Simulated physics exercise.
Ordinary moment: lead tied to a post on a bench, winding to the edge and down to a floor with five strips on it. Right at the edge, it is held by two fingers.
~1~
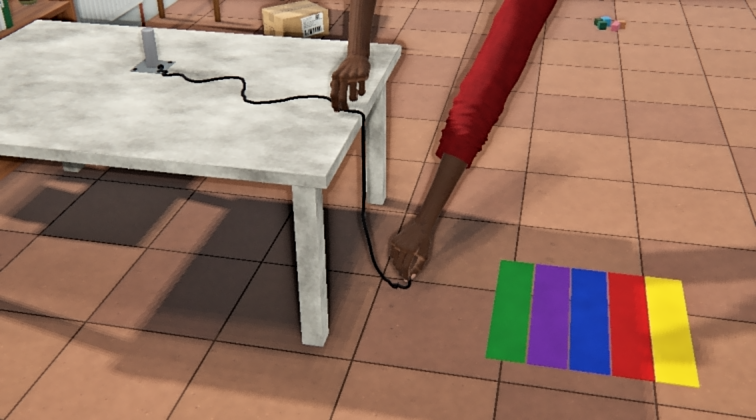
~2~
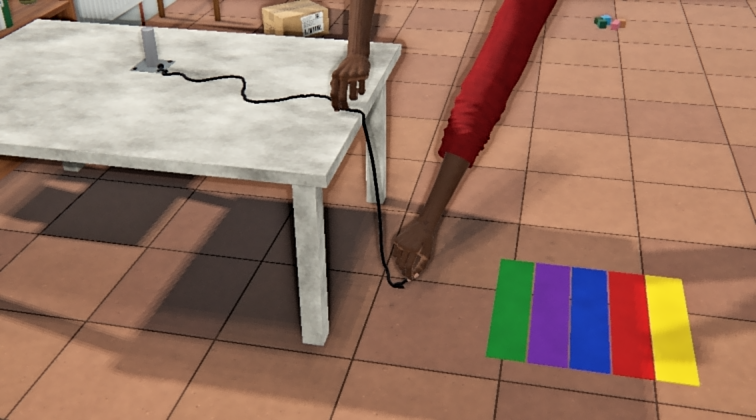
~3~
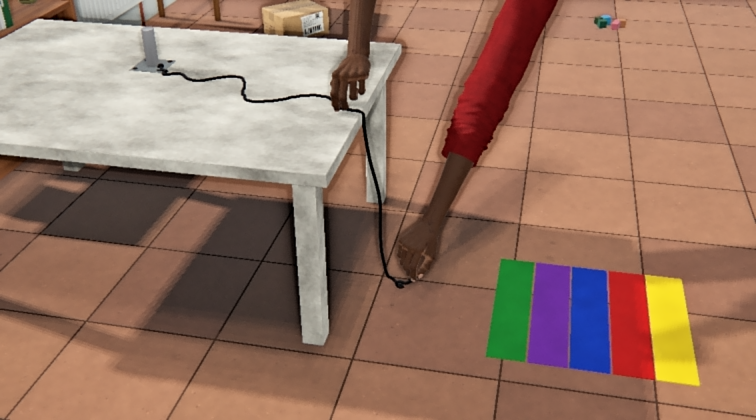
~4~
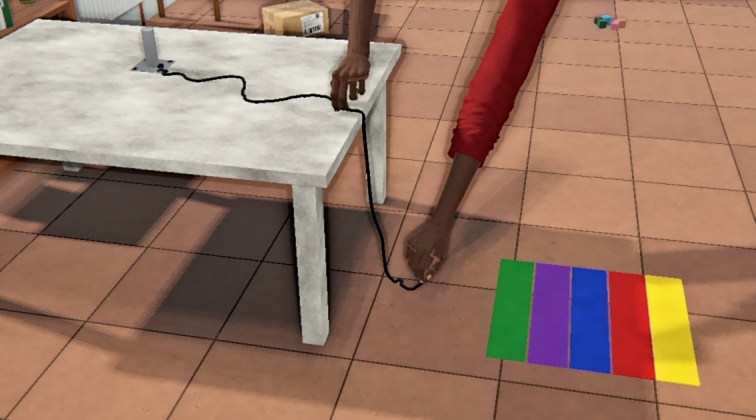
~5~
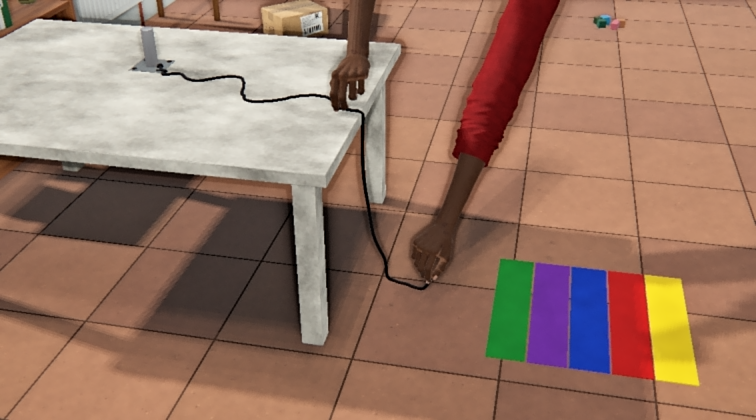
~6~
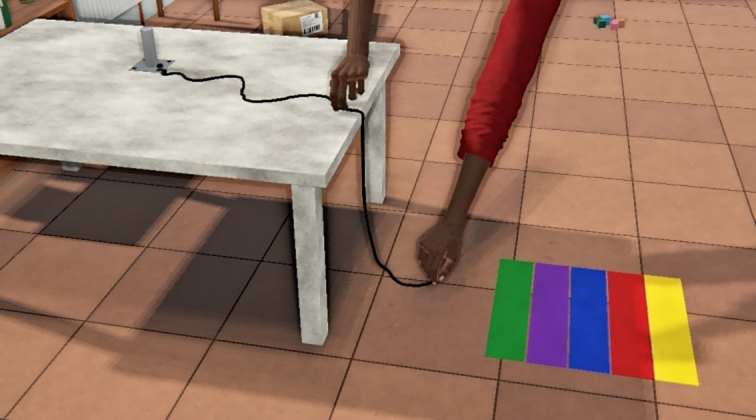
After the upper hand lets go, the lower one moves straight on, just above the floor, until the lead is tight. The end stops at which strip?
At the red strip.
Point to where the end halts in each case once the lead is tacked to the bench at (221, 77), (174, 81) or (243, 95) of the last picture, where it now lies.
About (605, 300), (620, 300) and (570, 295).
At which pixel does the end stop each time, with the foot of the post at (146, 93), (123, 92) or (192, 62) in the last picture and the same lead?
The places come out near (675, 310), (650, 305) and (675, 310).
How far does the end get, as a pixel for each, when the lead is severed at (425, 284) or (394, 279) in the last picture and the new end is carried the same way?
Estimated pixels: (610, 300) then (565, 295).
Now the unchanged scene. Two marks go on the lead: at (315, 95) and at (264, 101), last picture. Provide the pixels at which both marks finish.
Roughly at (375, 116), and the other roughly at (329, 98).
Soon after, end near (568, 295); over purple.
After that, end near (611, 300); over red.
At the stop, end near (635, 303); over red. The end stops over the red strip.
